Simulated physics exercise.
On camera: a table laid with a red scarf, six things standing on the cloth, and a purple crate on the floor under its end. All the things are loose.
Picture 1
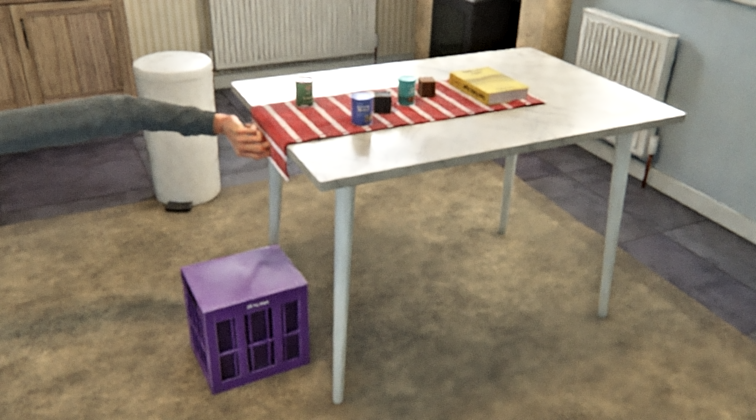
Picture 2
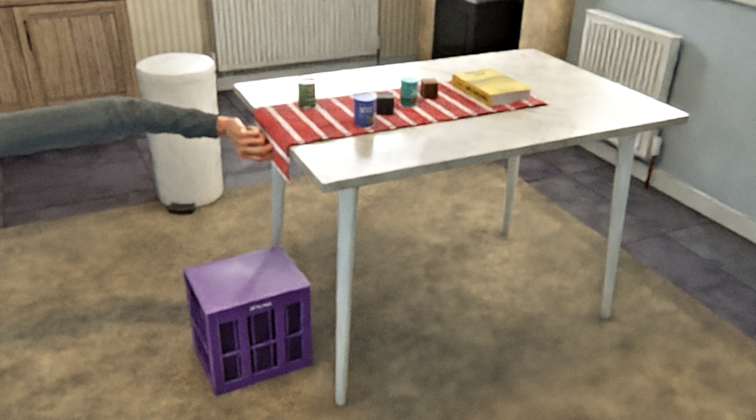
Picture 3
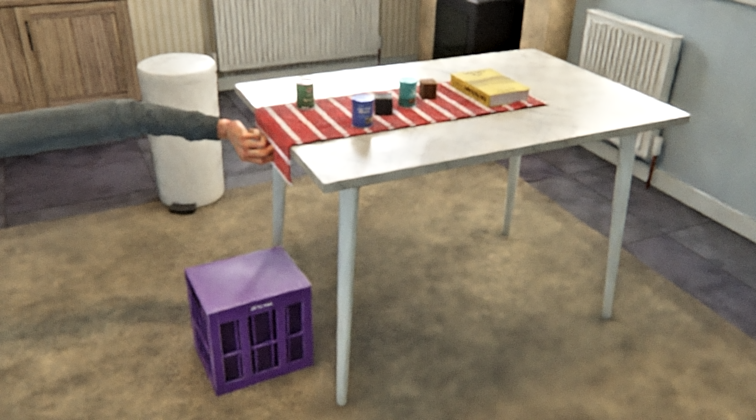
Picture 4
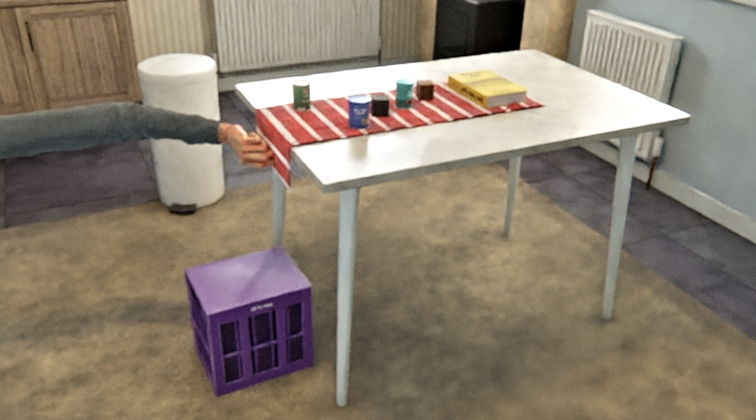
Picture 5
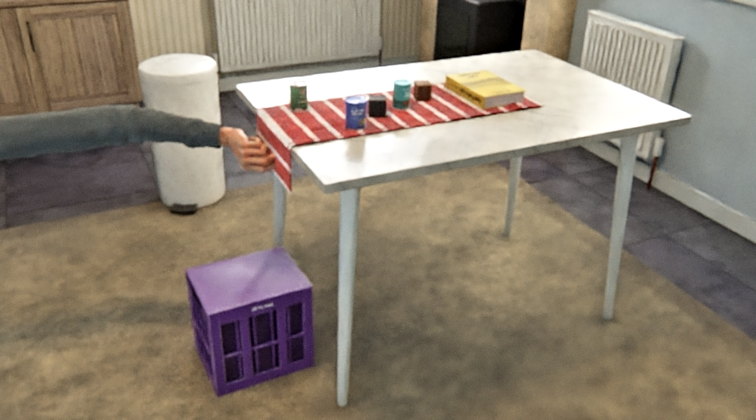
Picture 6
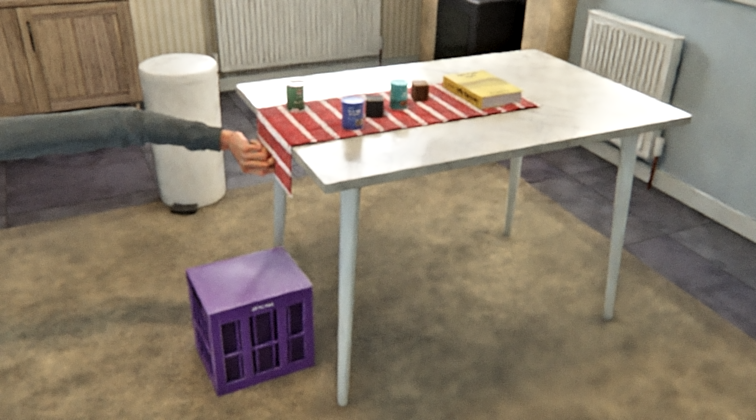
An arm in a grey sleeve reaches in from the left to a white table in a carpeted room, seen from slightly above. A red striped cloth carries green, blue and turquoise cans, a black and a brown cube and a yellow book, with a purple crate below. The hand draws the cloth slowly leftward over the edge, the things riding along, after the view shifts very slightly.
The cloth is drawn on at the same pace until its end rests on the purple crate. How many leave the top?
The count of fallen things is three.
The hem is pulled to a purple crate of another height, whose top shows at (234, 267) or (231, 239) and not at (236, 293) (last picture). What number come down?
The count: 2 and 1.
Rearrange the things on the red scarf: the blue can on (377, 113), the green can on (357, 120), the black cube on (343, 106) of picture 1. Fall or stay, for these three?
The blue can is carried off; the green can comes down; the black cube is carried off.
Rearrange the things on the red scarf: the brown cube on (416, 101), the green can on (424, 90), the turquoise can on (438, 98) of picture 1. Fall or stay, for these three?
The brown cube survives; the green can holds on; the turquoise can keeps its place on top.
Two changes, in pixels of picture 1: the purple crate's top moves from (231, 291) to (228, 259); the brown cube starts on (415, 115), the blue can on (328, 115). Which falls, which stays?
The brown cube keeps its place on top; the blue can is carried off.
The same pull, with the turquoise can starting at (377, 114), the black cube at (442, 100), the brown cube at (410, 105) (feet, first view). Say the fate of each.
The turquoise can goes over; the black cube survives; the brown cube remains up.
Soon after, hem near (275, 199); all still up.
Then, hem near (276, 231); green can gone.
Further on, hem on the crate; green can, blue can and black cube gone.
At rest, hem on the crate; green can, blue can and black cube gone. It carries off three.
